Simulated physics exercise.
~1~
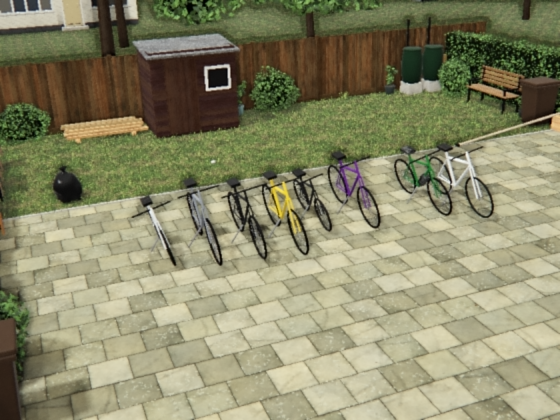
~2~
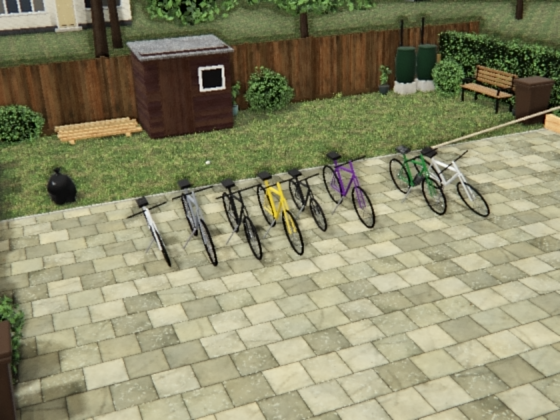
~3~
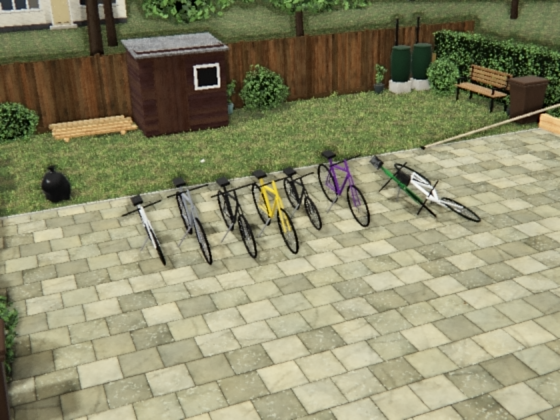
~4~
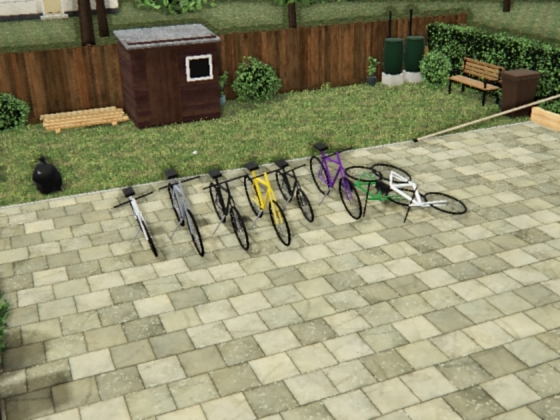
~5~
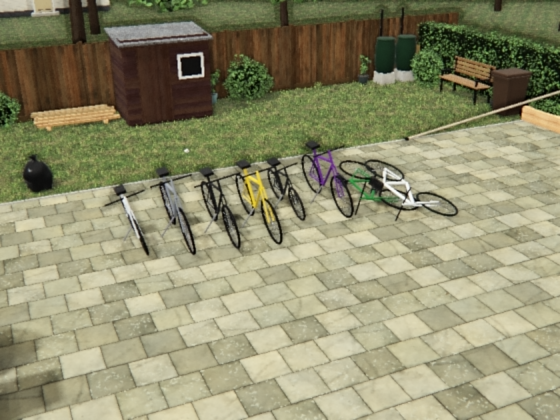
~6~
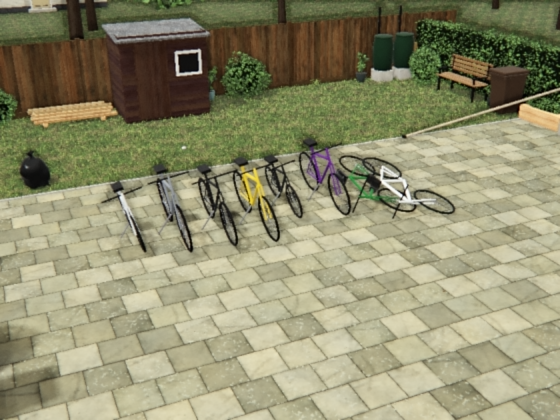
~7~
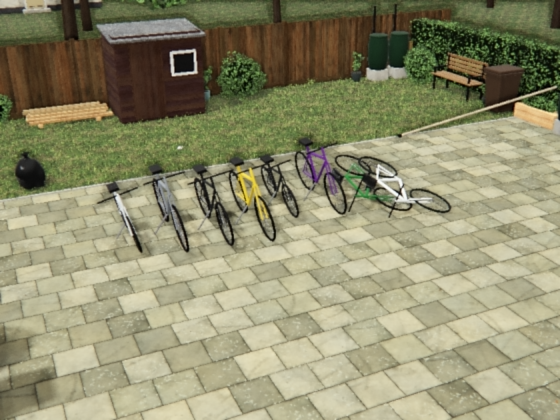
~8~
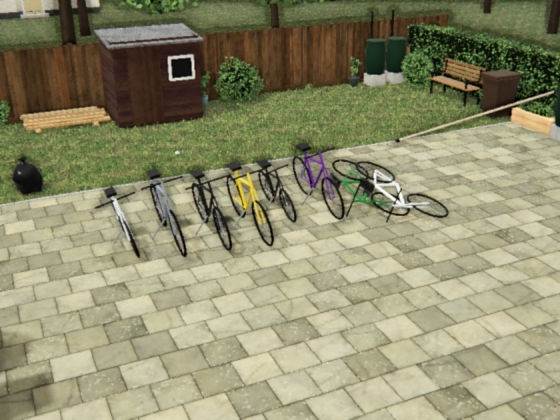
A stone-paved yard, seen from above, stretches in front of a strip of lawn with a dark wooden shed, a brown fence, green barrels and a bench. Eight bicycles stand in a row along the paving's edge, with a yellow one near the middle, a purple one to its right, and green and white ones at the right end beside a long pole. The white bicycle tips leftward into the green one, and both topple together. They come to rest in a tangle beside the purple bicycle, which stays standing with the five others to its left.
